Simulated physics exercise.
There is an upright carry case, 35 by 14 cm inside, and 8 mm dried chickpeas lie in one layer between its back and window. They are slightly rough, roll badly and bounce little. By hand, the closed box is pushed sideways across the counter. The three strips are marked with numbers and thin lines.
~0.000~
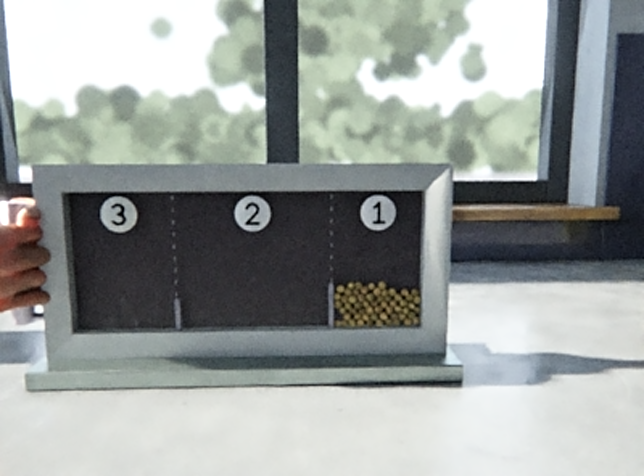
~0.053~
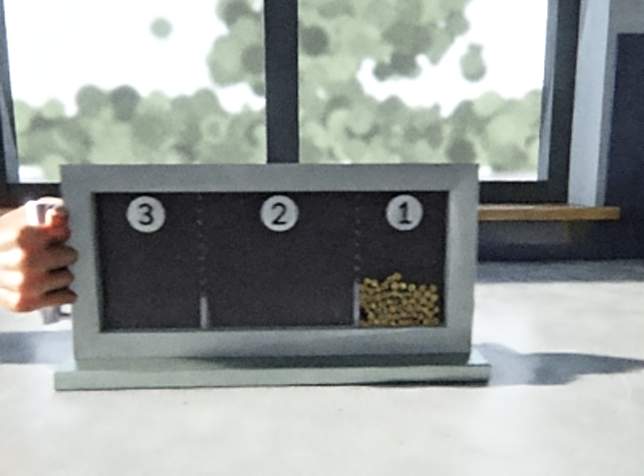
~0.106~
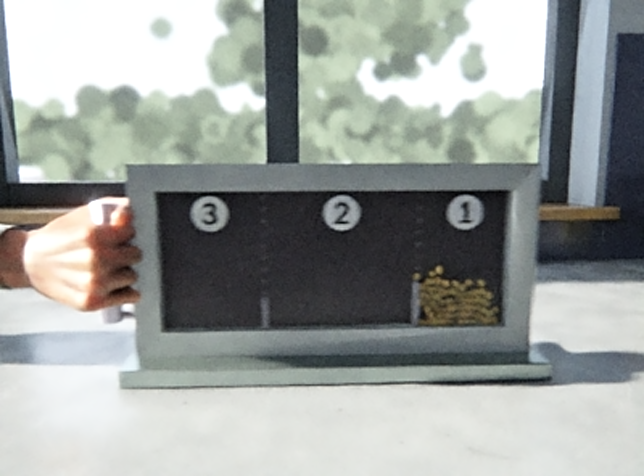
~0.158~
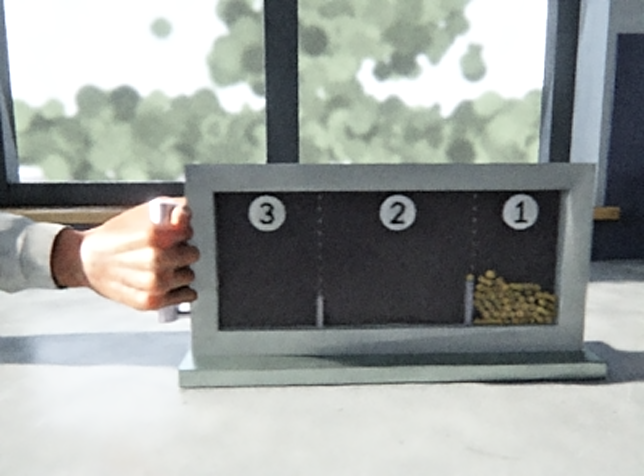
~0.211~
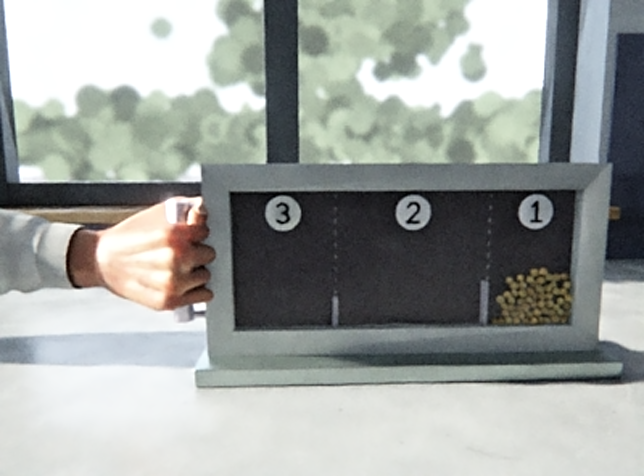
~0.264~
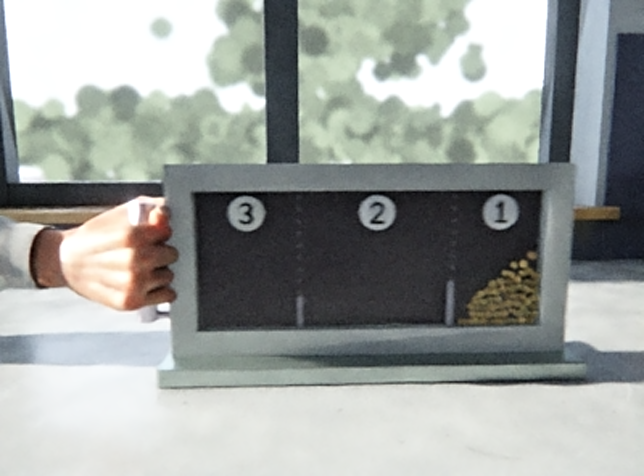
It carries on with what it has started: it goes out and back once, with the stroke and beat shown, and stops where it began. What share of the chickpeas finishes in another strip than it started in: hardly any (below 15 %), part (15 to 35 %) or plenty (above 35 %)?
A small share.
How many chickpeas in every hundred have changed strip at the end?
I'd guess roughly 5 percent, give or take.
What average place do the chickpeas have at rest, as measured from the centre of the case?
Some 11 cm right and 5 cm below.
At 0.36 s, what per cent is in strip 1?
About 100 percent of the load.
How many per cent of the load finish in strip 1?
My estimate is some 95 in a hundred.
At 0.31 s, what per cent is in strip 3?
About 0 per cent.
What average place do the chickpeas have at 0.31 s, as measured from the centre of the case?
Position estimate: Right 14 cm, below 4 cm.
By 0.31 s, it is 7 cm to the right; the chickpeas' middle is 14 cm right of and 4 cm below the centre; no. 1, 100 %; 0 % have changed strip.
By 0.36 s, it is 2 cm to the right; the chickpeas' middle is 13 cm right of and 5 cm below the centre; no. 1, 100 %; 0 % have changed strip.
By 0.40 s, it is at its start; the chickpeas' middle is 12 cm right of and 4 cm below the centre; no. 1, 100 %; 0 % have changed strip.
At rest by 1.2 s, it is at its start; no. 1, 95 %, no. 2, 5 %, no. 3, 0 %; 5 % have changed strip.
